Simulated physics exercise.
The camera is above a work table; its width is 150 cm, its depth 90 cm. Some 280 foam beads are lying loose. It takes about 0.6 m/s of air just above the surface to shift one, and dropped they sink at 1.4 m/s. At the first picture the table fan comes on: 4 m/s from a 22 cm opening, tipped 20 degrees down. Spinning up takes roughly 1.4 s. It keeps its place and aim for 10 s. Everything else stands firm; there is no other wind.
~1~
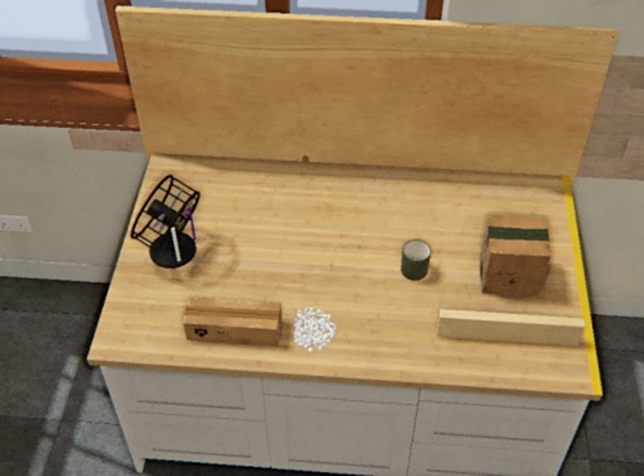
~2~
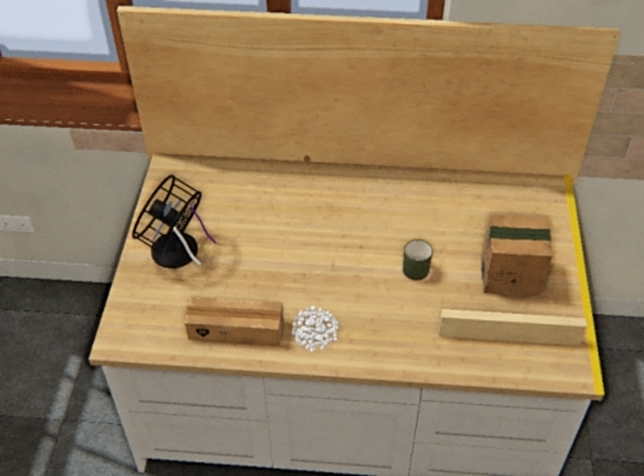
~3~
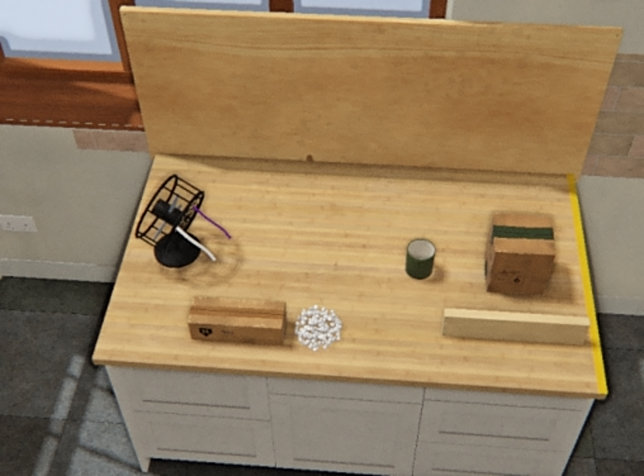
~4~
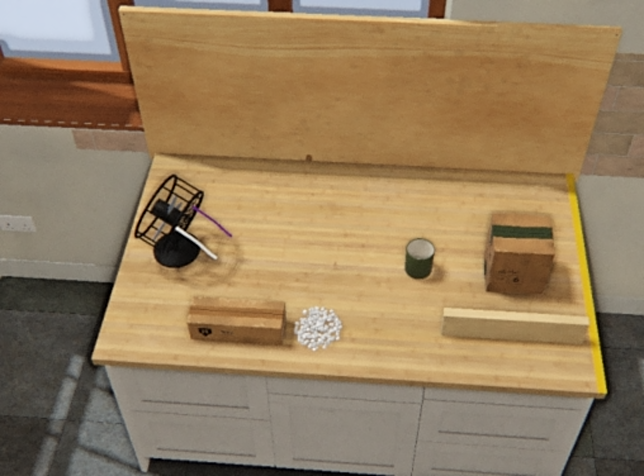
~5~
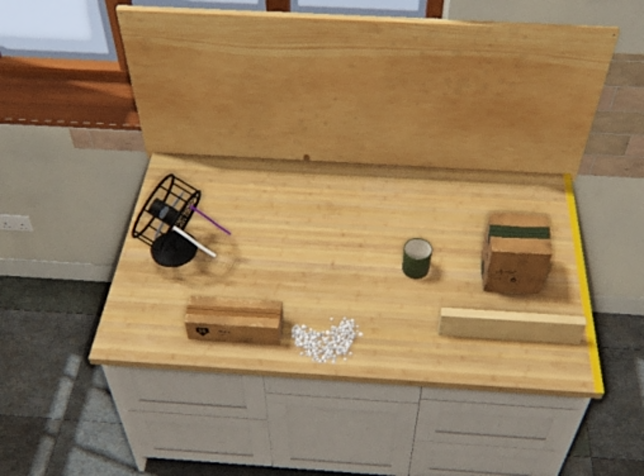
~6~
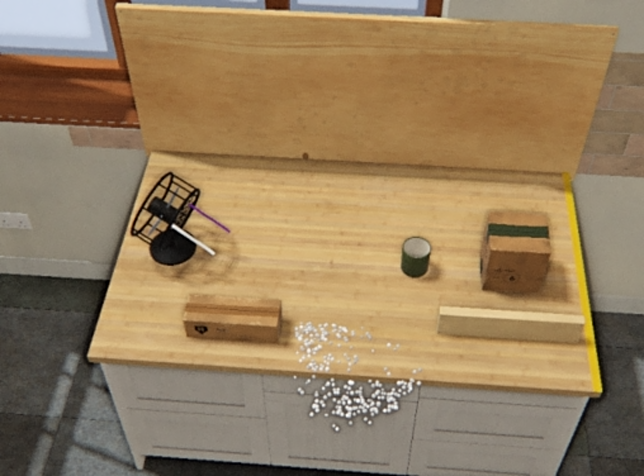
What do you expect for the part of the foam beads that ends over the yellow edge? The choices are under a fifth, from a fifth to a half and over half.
By then not even a fifth are over the yellow edge.
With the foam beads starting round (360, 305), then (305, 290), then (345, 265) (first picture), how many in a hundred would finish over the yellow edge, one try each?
In that order: 50 %, 60 %, 100 %.
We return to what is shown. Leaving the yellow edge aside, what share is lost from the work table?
About 100 %.
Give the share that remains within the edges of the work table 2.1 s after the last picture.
Near 1 %.
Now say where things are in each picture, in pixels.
In the first picture, the middle of the foam beads is near (312, 328), none has stirred yet and the mouth of the table fan is at (166, 215).
In the second picture, the middle of the foam beads is near (314, 330), none has stirred yet and the yellow edge is centred on (586, 273).
In the third picture, the middle of the foam beads is near (317, 329), none has stirred yet, the top of a box is at (237, 312) and the top of a mug is at (421, 249).
In the fourth picture, the middle of the foam beads is near (317, 327) and none has stirred yet.
In the fifth picture, the middle of the foam beads is near (329, 343), the farthest in sight from the table fan is at (351, 354) and about 80 % have left their places.
In the sixth picture, the middle of the foam beads is near (333, 360), the farthest in sight from the table fan is at (419, 384) and about 95 % have left their places.
Then, 0.9 s after the last picture the count stands so, 0 % are over the yellow edge.
Then, 2.1 s after the last picture the count stands so, 0 % are over the yellow edge.
Then, 4.4 s after the last picture the count stands so, 0 % are over the yellow edge.
Then, 8.9 s after the last picture, at the end, 0 % are over the yellow edge.
